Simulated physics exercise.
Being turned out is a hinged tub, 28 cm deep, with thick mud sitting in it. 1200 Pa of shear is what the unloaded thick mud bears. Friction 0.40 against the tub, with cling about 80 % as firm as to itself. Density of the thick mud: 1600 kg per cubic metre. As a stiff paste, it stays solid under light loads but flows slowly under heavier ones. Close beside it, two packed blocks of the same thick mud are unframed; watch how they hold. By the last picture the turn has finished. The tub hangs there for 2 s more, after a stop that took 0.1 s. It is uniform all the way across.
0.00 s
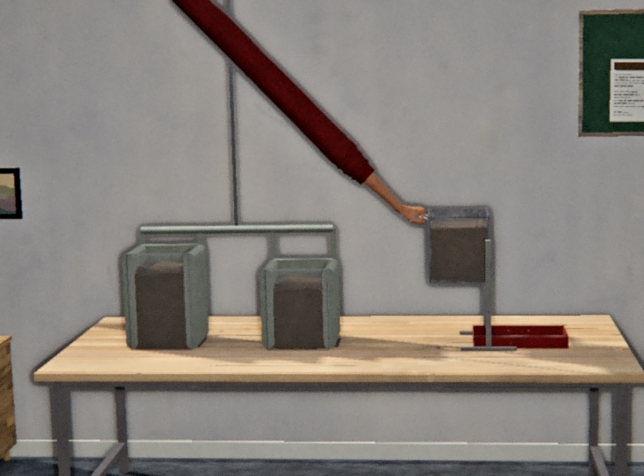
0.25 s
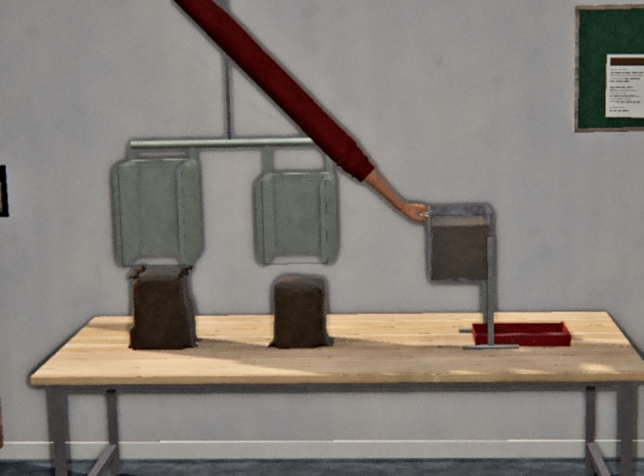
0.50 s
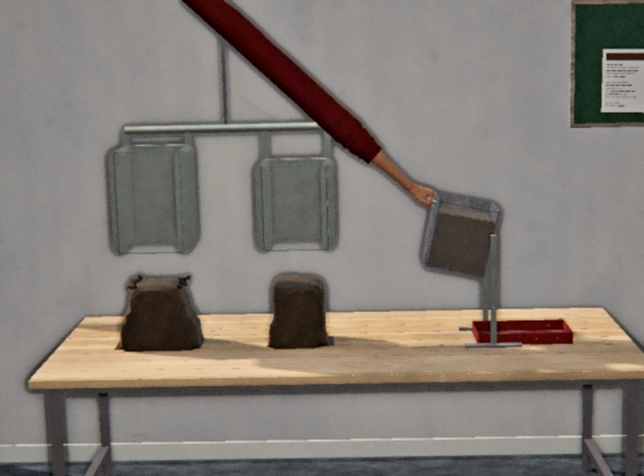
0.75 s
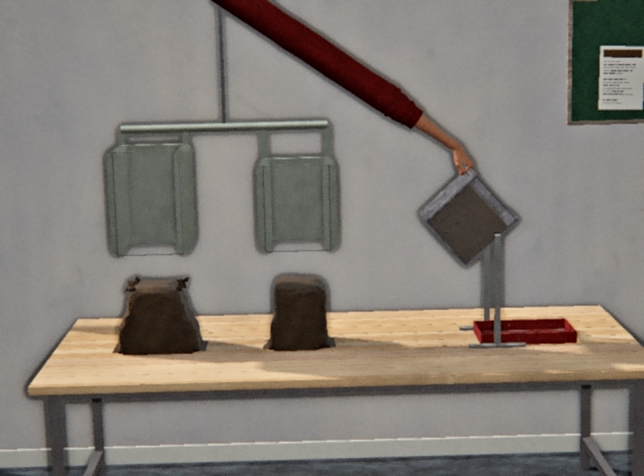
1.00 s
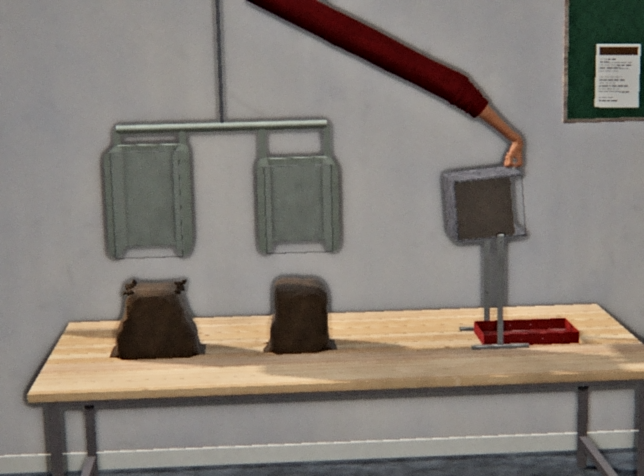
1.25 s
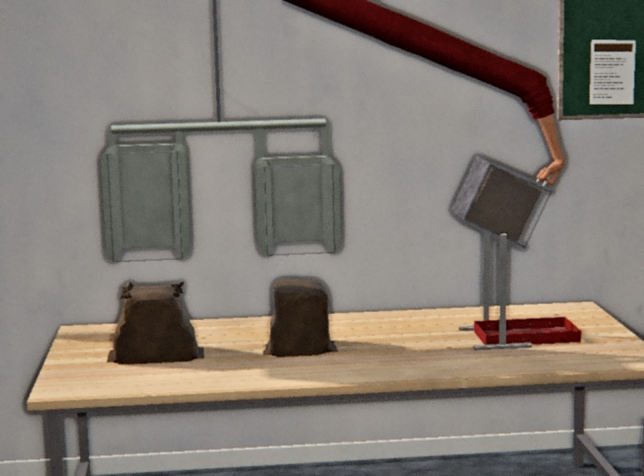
In this clip, a frame lifts two pale casings off two dark blocks of thick mud on a table, and the blocks slump slightly; then a red-sleeved arm turns a mud-filled tub on a stand clockwise above a red tray.
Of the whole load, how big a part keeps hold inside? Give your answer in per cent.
The part that keeps hold inside is about 0 %.
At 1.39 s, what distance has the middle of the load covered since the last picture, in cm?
Looks like around 4 cm to me.
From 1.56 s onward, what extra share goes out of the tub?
60 %.
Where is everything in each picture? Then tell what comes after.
In the first frame, handle-side rim at (430, 217), tilt 0 degrees; top of the thick mud at (467, 227); blocks stand 36 cm, 29 cm (left to right).
In the second frame, handle-side rim at (432, 215), tilt 0 degrees; top of the thick mud at (469, 225); blocks stand 33 cm, 28 cm (left to right).
In the third frame, handle-side rim at (441, 201), tilt 12 degrees; top of the thick mud at (444, 213); blocks stand 28 cm, 28 cm (left to right).
In the fourth frame, handle-side rim at (477, 176), tilt 48 degrees; top of the thick mud at (467, 187); blocks stand 28 cm, 28 cm (left to right).
In the fifth frame, handle-side rim at (522, 175), tilt 86 degrees; top of the thick mud at (506, 179); blocks stand 28 cm, 28 cm (left to right).
In the sixth frame, handle-side rim at (552, 192), tilt 115 degrees; top of the thick mud at (493, 169); blocks stand 28 cm, 28 cm (left to right).
After 1.39 s, the tub is at 115 degrees and holds 99 %.
After 1.56 s, the tub is at 115 degrees and holds 62 %.
After 1.73 s, the tub is at 115 degrees and holds 23 %.
After 1.90 s, the tub is at 115 degrees and holds 0 %.
After 3.25 s, at the end, the tub is at 115 degrees and holds 0 %.
